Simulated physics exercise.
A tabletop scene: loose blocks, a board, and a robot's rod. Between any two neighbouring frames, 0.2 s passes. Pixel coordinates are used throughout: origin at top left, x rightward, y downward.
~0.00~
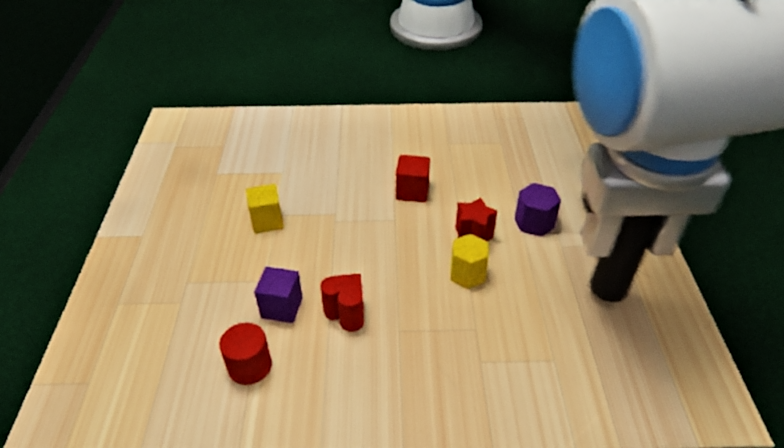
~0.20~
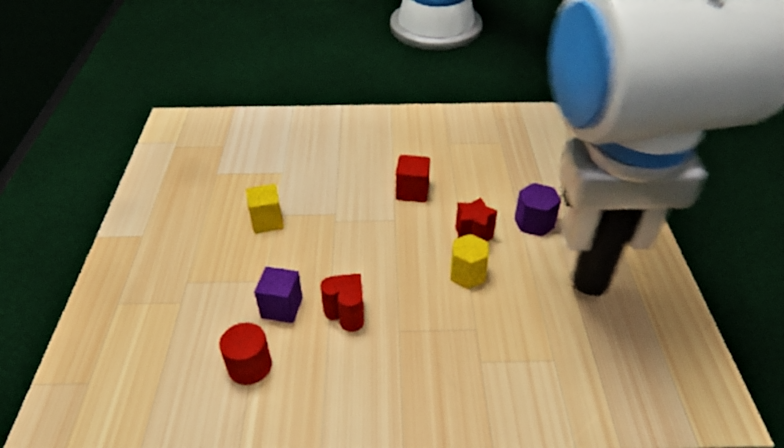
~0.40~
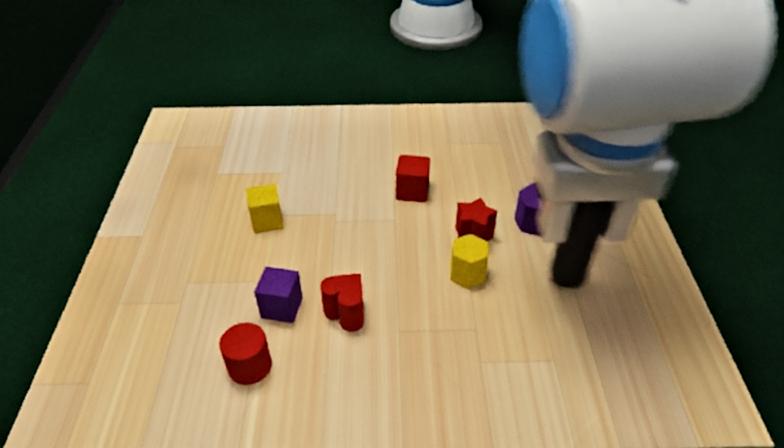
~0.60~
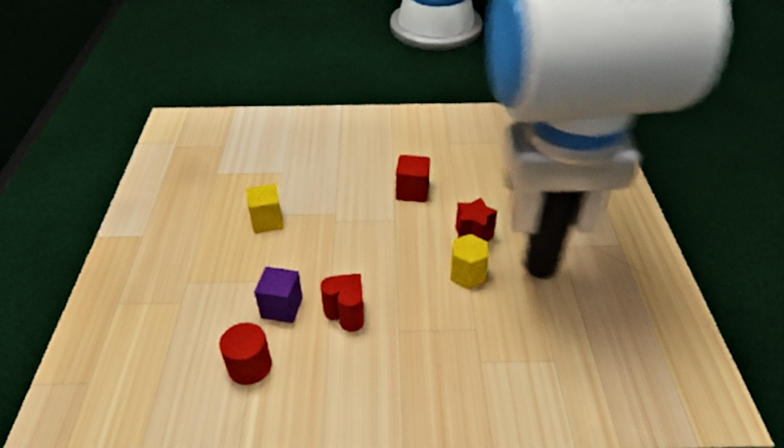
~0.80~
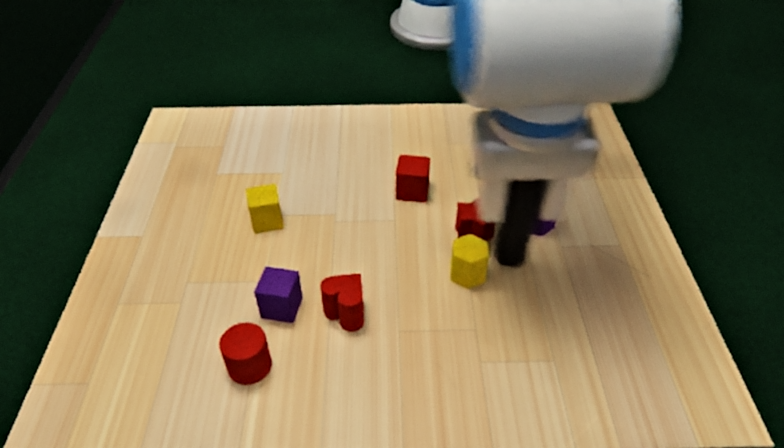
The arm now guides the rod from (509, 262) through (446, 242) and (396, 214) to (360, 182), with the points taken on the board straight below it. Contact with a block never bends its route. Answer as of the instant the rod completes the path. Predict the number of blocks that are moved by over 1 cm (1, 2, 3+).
Going by the path, one block will move.
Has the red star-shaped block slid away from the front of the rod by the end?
Yes, I think so.
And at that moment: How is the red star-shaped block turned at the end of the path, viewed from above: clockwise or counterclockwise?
Looking down on the board, it turns clockwise.
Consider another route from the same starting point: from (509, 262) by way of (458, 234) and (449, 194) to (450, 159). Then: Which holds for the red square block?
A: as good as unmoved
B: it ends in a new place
B.
What follows on the original path. One third of the way, rod at (447, 234); yellow six-sided block at (466, 250); red star-shaped block at (453, 194), turned 65° clockwise.
Two thirds of the way, rod at (395, 206); yellow six-sided block at (466, 250); red star-shaped block at (449, 190), turned 100° clockwise.
At the end, rod at (360, 174); red square block unmoved; yellow six-sided block at (466, 250); red star-shaped block at (449, 190), turned 100° clockwise.
